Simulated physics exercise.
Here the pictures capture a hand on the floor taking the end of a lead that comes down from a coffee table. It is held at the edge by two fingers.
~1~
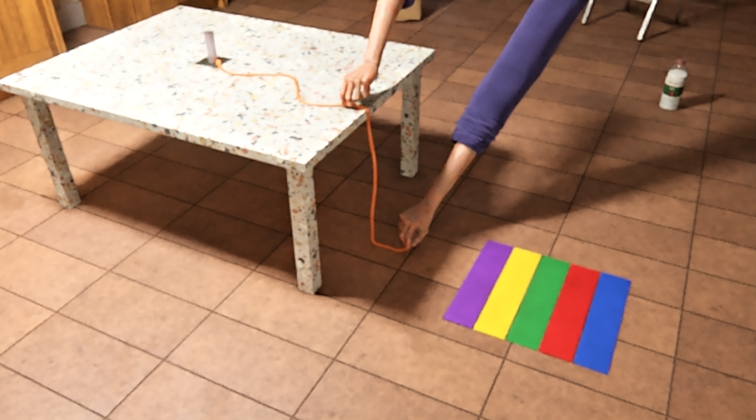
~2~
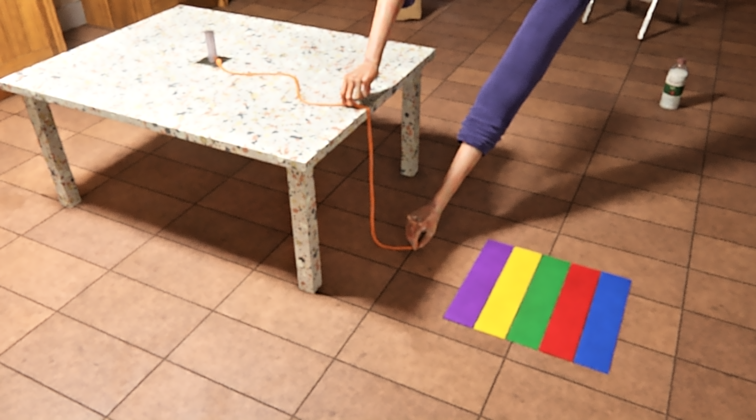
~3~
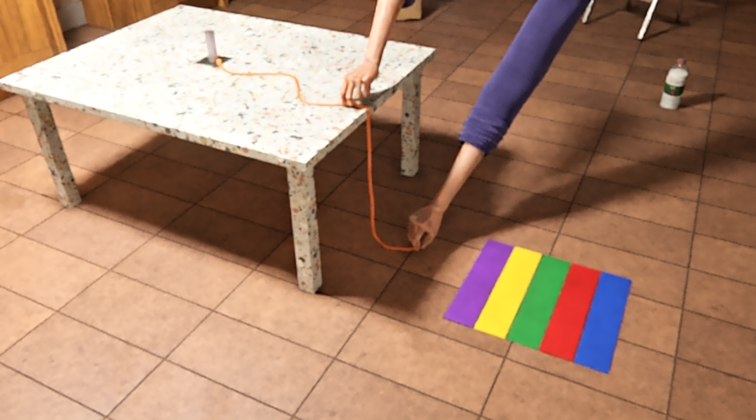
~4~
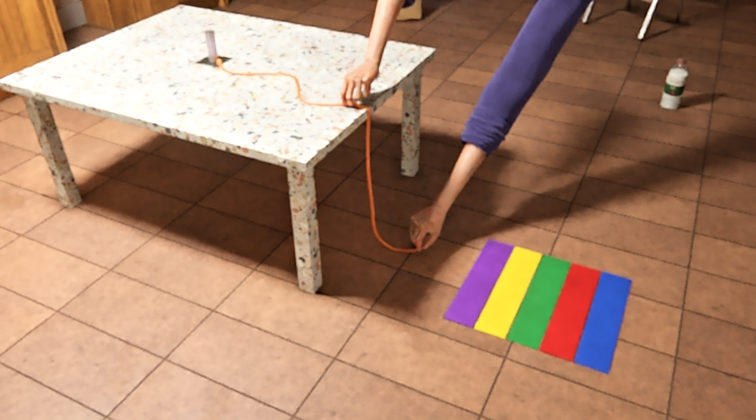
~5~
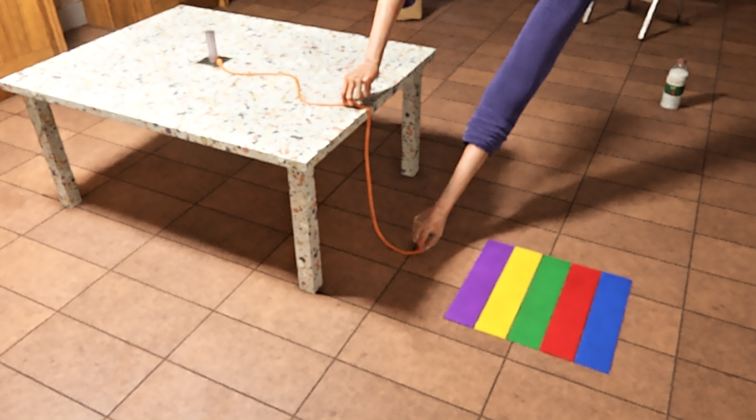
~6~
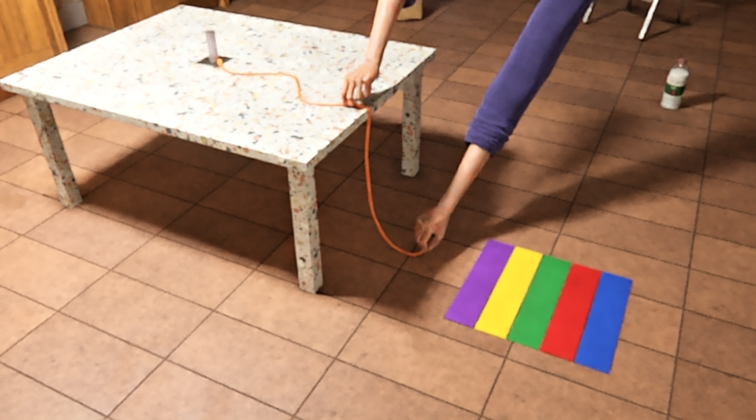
Hand near the floor drawing the end of an orange cord slightly right while another hand holds it at the table edge.
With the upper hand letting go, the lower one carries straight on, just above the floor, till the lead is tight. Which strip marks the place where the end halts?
The green strip does.
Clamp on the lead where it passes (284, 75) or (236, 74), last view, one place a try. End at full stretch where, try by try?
Try by try: (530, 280), (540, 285).
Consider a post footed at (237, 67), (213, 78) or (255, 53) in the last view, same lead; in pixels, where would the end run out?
Close to (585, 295), (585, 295) and (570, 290) in that order.
Early on, end near (477, 264); over purple.
Midway, end near (519, 277); over yellow.
At the end of the slack, end near (546, 285); over green. It halts on the green strip.
